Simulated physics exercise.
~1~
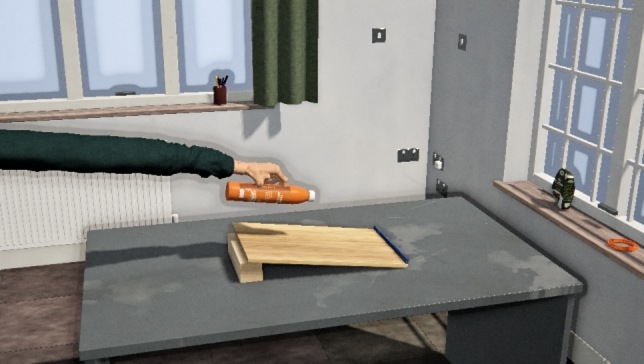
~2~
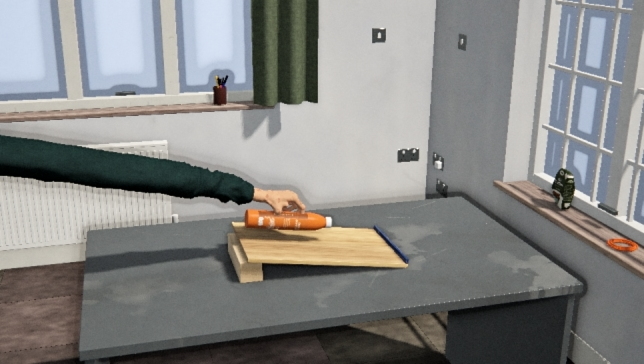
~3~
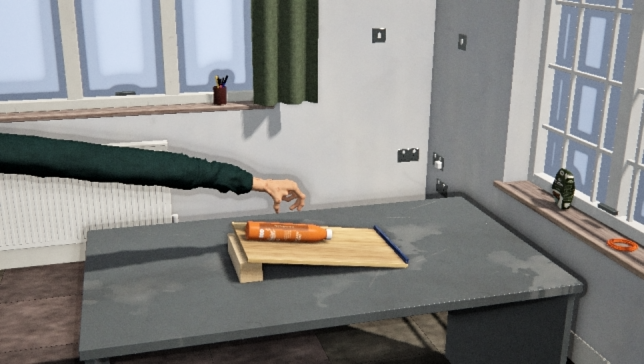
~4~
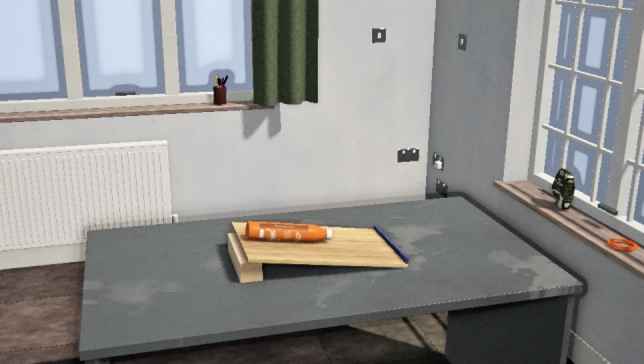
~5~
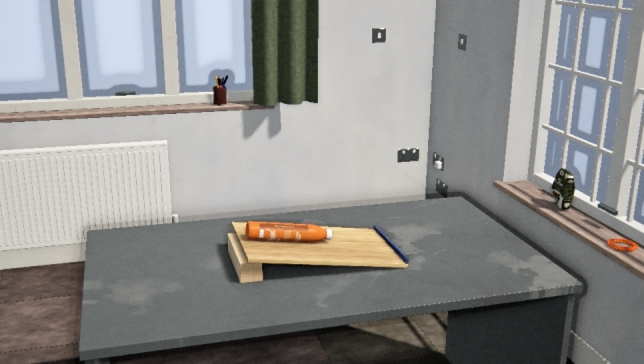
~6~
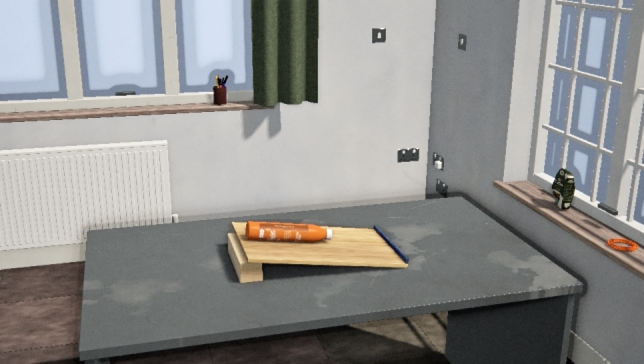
On a grey table in a room with tall windows, a hand in a dark green sleeve lowered an orange bottle on its side onto a sloping wooden board, let go and drew away, and the bottle stayed resting there.
